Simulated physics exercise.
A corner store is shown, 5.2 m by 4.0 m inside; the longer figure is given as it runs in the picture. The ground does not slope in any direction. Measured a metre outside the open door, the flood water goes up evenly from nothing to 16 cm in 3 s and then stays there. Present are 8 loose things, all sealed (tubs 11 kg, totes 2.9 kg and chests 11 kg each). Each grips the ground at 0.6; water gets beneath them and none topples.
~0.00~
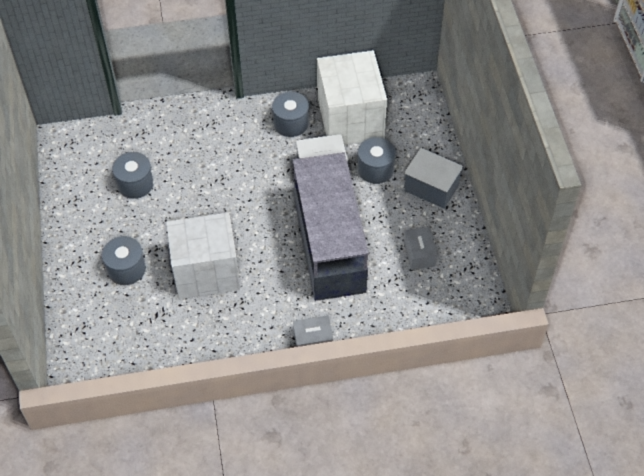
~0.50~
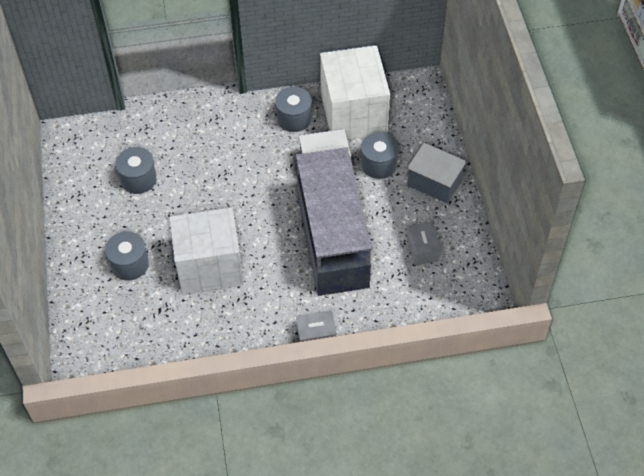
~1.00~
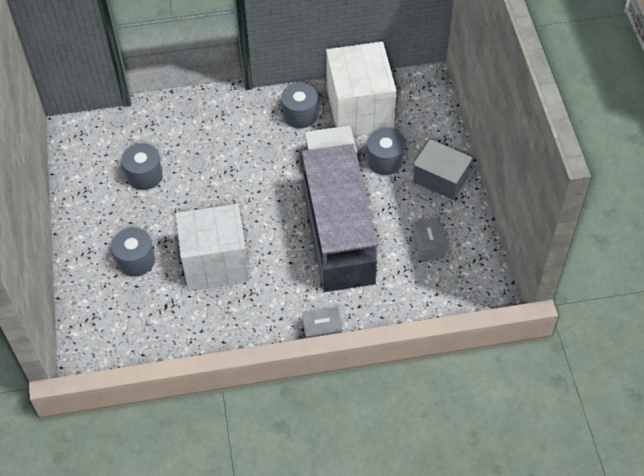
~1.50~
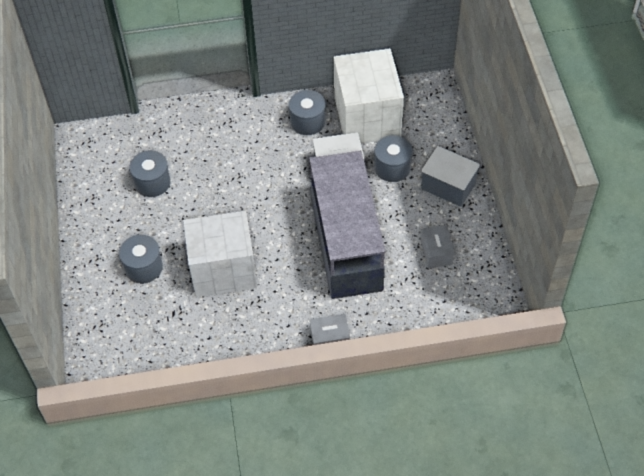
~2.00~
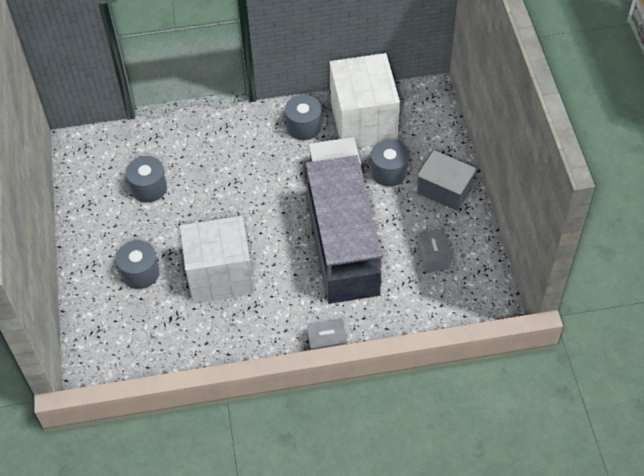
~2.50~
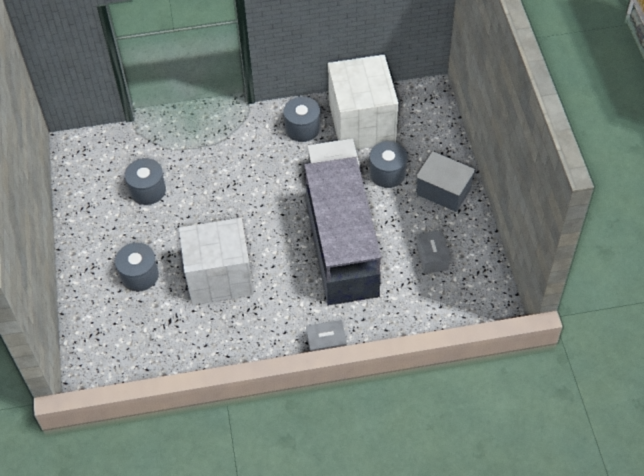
Greenish water covers the ground around a small walled room, then spreads slightly through its doorway.
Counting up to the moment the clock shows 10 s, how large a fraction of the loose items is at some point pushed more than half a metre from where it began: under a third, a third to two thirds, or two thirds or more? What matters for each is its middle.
Below one third.
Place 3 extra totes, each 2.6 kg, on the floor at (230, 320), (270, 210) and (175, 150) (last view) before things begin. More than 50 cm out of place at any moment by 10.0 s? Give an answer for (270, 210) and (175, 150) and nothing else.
In turn: Beyond the mark, beyond the mark.
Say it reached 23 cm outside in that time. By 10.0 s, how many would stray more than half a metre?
Count under that change: 3.
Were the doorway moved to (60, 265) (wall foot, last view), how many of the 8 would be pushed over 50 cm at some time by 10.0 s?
2.
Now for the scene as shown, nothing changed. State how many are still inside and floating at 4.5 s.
Of them, 0.
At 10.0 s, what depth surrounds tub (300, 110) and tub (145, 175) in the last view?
I'd put it at 3 cm and 9 cm respectively.
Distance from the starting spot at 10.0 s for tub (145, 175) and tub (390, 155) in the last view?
In that order: 120 cm, 0 cm.
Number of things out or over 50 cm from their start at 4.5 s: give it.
0.
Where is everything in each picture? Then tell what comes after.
A tub at (290, 105) rests on the ground; a tote at (421, 243), on the bottom; water covers 0.0 m2; 0 of 8 have shifted, in the first picture.
A tub at (293, 100), on the bottom; a tote at (424, 238), on the bottom; 0.0 m2 under water; 0 of 8 have shifted, in the second picture.
A tub at (299, 97), on the bottom; a tote at (430, 234), on the bottom; 0.0 m2 under water; 0 of 8 have shifted, in the third picture.
A tub at (307, 104), on the bottom; a tote at (438, 241), on the bottom; 0.0 m2 under water; 0 of 8 have shifted, in the fourth picture.
A tub at (303, 109), on the bottom; a tote at (435, 245) rests on the ground; 0.0 m2 under water; 0 of 8 have shifted, in the fifth picture.
A tub at (302, 110) rests on the ground; a tote at (434, 246) rests on the ground; water covers 0.7 m2; 0 of 8 have shifted, in the sixth picture.
After 3.5 s 0 of 8 are over 50 cm from their spots; 0 afloat.
After 4.5 s 0 of 8 are over 50 cm from their spots; 0 afloat.
After 7.0 s 0 of 8 are over 50 cm from their spots; 1 afloat.
After 10.0 s 2 of 8 are over 50 cm from their spots, and 2 have been at some point; 3 afloat.
